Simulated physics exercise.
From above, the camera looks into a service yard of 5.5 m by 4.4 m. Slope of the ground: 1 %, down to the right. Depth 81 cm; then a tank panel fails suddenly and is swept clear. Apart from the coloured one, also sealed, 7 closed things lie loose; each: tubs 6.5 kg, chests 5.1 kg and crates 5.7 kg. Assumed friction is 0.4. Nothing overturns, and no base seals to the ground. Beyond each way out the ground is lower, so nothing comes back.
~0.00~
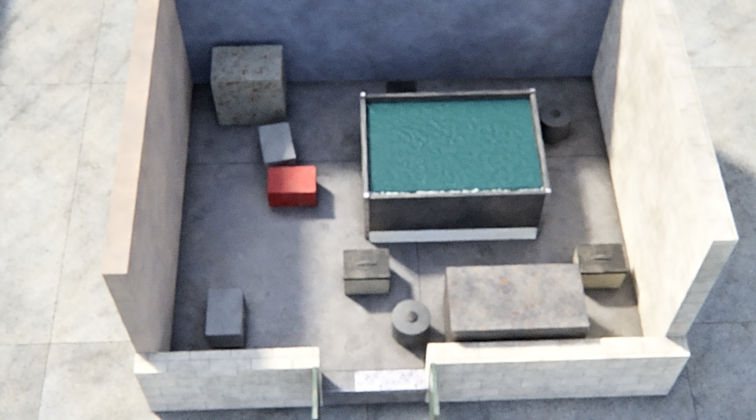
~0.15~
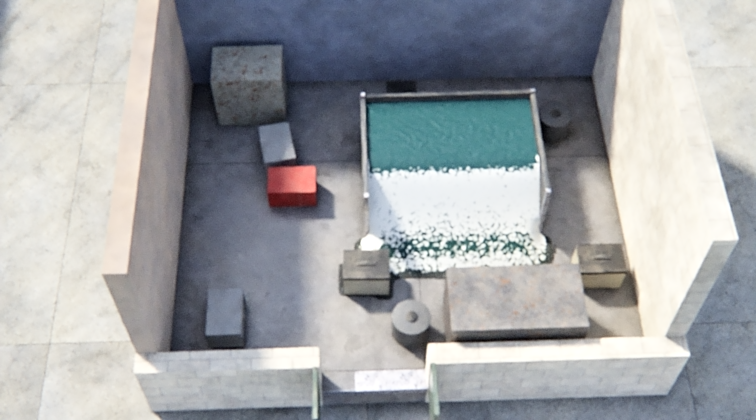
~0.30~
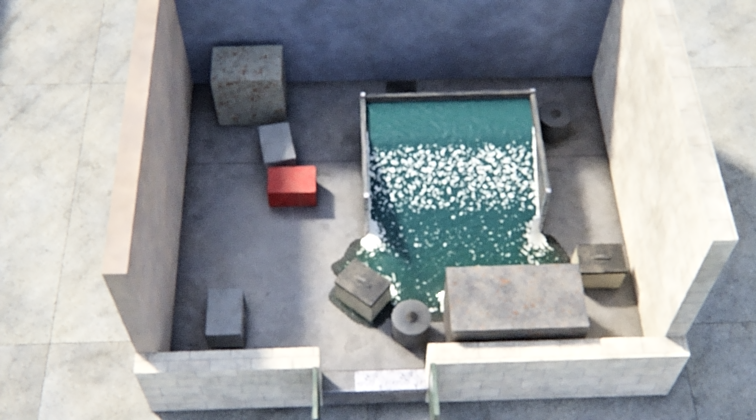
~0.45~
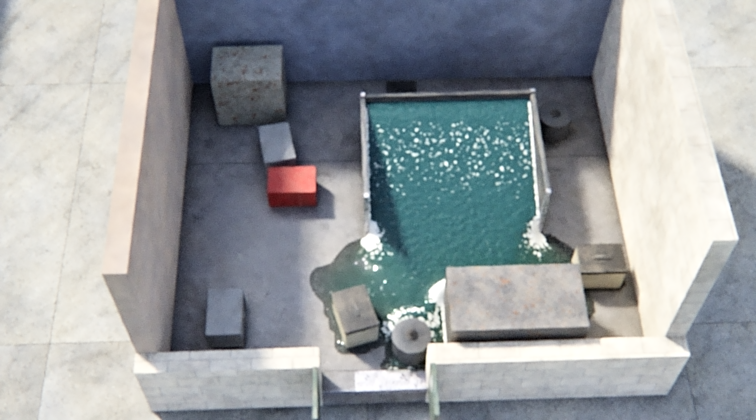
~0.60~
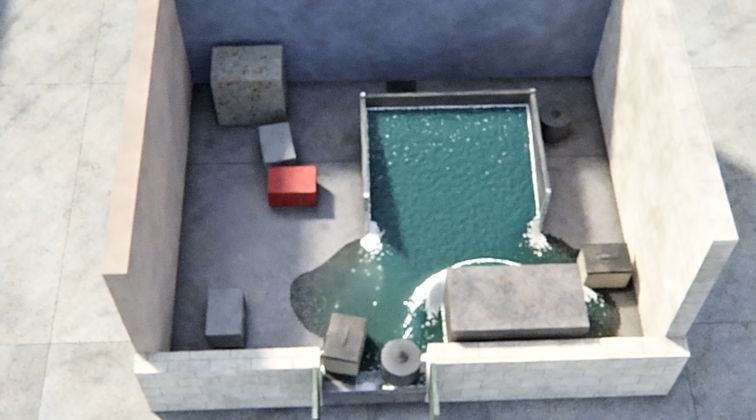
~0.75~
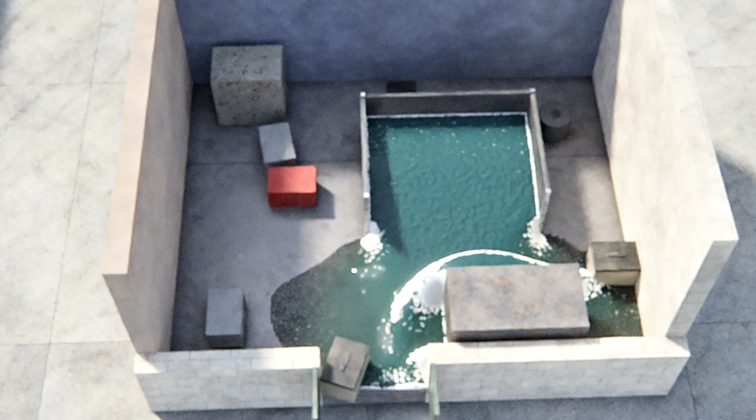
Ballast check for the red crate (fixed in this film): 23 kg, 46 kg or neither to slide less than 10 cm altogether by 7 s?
My call: Heavier, not lighter.
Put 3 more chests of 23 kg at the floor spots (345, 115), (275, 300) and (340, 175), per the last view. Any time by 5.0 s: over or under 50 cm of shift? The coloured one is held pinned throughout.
In turn: Short of it, past it, short of it.
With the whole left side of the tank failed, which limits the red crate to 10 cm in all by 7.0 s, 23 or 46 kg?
Under that change, both options fail.
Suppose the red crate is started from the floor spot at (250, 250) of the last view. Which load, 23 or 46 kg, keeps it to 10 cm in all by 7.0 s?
It takes the larger.
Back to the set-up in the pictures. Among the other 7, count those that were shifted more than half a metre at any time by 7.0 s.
Count: 7.
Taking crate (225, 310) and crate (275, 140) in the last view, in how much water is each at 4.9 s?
First roughly 6 cm, second roughly 3 cm.
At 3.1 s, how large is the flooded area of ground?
Some 18 m2 of it.
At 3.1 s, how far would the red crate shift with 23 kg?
About 0 cm off its spot.
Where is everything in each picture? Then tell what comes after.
In the first picture, the red crate at (291, 180), on the bottom; water covers 3.1 m2; 0 of 8 have shifted.
In the second picture, the red crate at (291, 180), on the bottom; 4.4 m2 under water; 0 of 8 have shifted.
In the third picture, the red crate at (291, 180) rests on the ground; 5.7 m2 under water; 1 of 8 have shifted.
In the fourth picture, the red crate at (291, 180) rests on the ground; 6.5 m2 under water; 2 of 8 have shifted.
In the fifth picture, the red crate at (291, 180), on the bottom; 7.7 m2 under water; 3 of 8 have shifted.
In the sixth picture, the red crate at (291, 180), on the bottom; 8.8 m2 under water; 3 of 8 have shifted.
After 1.4 s the red crate would be 0 cm from its start with 23 kg and 0 cm from its start with 46 kg; 0 cm of water round it then.
After 3.1 s the red crate would be 0 cm from its start with 23 kg and 0 cm from its start with 46 kg; 0 cm of water round it then.
After 4.9 s the red crate would be 0 cm from its start with 23 kg and 0 cm from its start with 46 kg; 4 cm of water round it then.
After 7.0 s the red crate would be 31 cm from its start with 23 kg and 0 cm from its start with 46 kg; 10 cm of water round it then.
